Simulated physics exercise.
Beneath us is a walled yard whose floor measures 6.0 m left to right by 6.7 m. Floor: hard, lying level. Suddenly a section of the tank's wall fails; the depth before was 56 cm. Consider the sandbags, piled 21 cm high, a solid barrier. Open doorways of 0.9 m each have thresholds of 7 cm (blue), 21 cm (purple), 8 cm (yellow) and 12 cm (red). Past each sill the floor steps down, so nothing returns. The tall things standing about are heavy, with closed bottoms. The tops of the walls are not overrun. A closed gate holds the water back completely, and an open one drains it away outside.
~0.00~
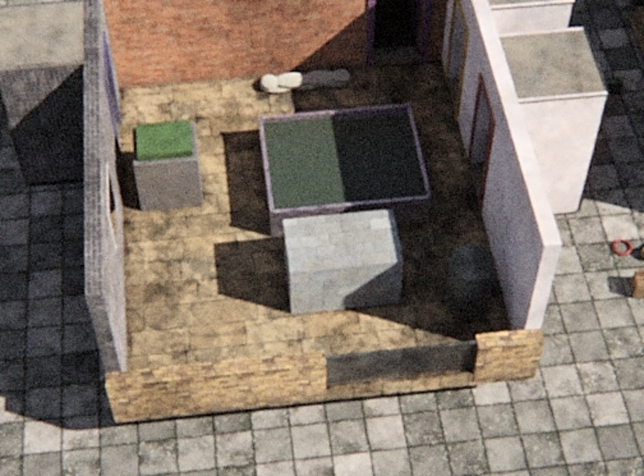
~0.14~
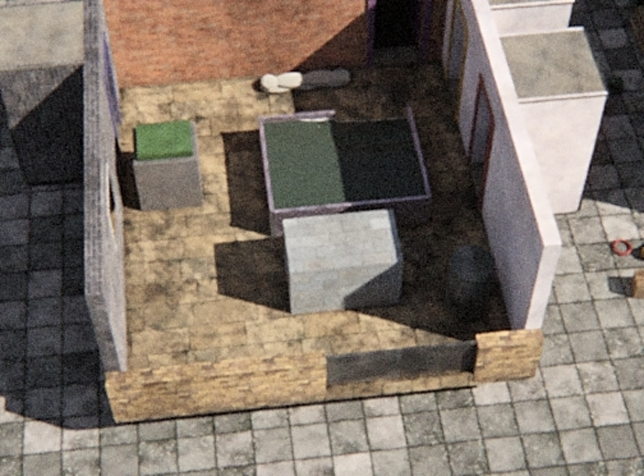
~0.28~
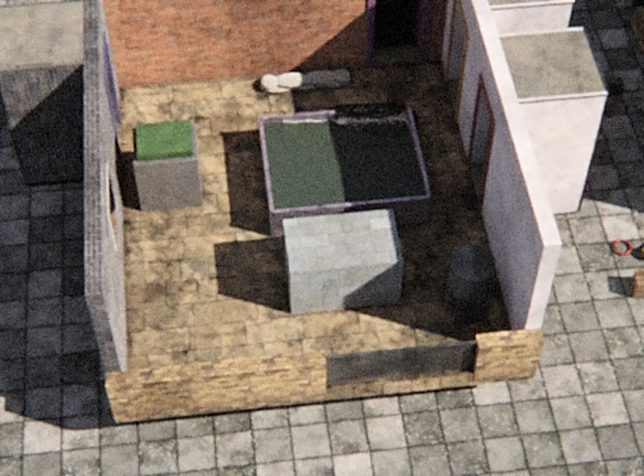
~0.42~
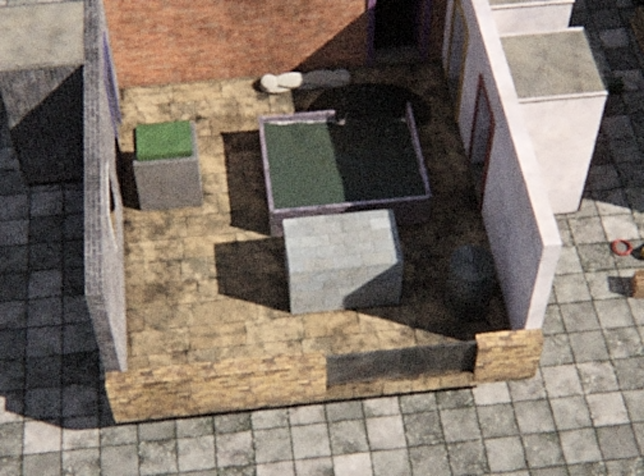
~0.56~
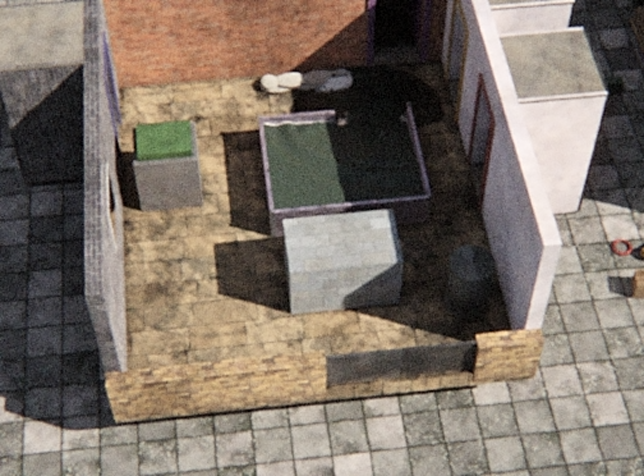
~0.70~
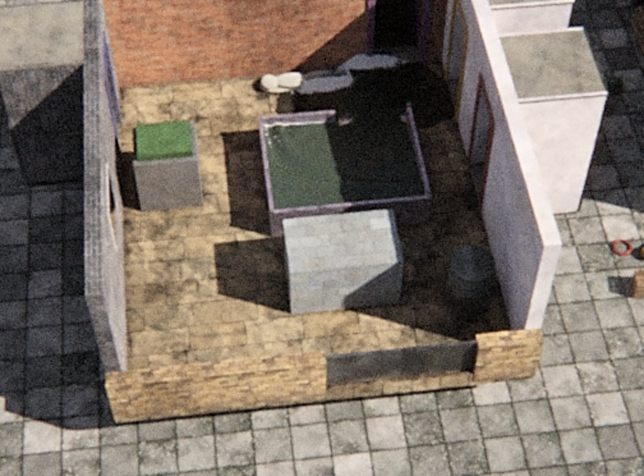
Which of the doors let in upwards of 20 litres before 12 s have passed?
At the blue door the amount will overshoot the limit; at the purple door the amount will overshoot the limit; at the yellow door the amount will overshoot the limit; at the red door the amount will not overshoot the limit.
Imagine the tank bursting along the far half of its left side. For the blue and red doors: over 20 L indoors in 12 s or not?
Against that limit: Blue past it, red under.
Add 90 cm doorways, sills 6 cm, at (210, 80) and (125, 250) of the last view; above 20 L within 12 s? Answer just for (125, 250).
At that door: Within the limit.
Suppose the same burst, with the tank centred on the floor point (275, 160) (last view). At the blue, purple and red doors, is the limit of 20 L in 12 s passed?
Compared with that limit, blue overshoots, purple falls short and red falls short.
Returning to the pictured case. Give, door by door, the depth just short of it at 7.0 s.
You'd see blue at 12 cm, purple at 16 cm, yellow at 16 cm and red at 4 cm.
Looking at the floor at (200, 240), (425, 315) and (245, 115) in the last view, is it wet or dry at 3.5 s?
The first point is not yet hit, the second is not yet hit and the third is awash.
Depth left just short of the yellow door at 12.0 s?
About 9.0 cm deep.
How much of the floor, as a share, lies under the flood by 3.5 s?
Some 45 per cent of the floor is wet.
After 1.4 s water covers 15 % of the floor and is deepest (46 cm) near (438, 66); blue door not reached, purple door 34 cm at the sill, 15 L in, yellow door 8 cm at the sill, 0 L in, red door not reached.
After 2.2 s water covers 25 % of the floor and is deepest (41 cm) near (438, 66); blue door not reached, purple door 39 cm at the sill, 70 L in, yellow door 21 cm at the sill, 27 L in, red door not reached.
After 3.5 s water covers 45 % of the floor and is deepest (28 cm) near (354, 80); blue door 12 cm at the sill, 2 L in, purple door 28 cm at the sill, 144 L in, yellow door 22 cm at the sill, 119 L in, red door 3 cm at the sill, 0 L in.
After 7.0 s water covers 75 % of the floor and is deepest (17 cm) near (366, 93); blue door 12 cm at the sill, 82 L in, purple door 16 cm at the sill, 162 L in, yellow door 16 cm at the sill, 298 L in, red door 4 cm at the sill, 0 L in.
After 12.0 s water covers 95 % of the floor and is deepest (10 cm) near (188, 87); blue door 8 cm at the sill, 129 L in, purple door 10 cm at the sill, 162 L in, yellow door 9 cm at the sill, 354 L in, red door 3 cm at the sill, 0 L in.
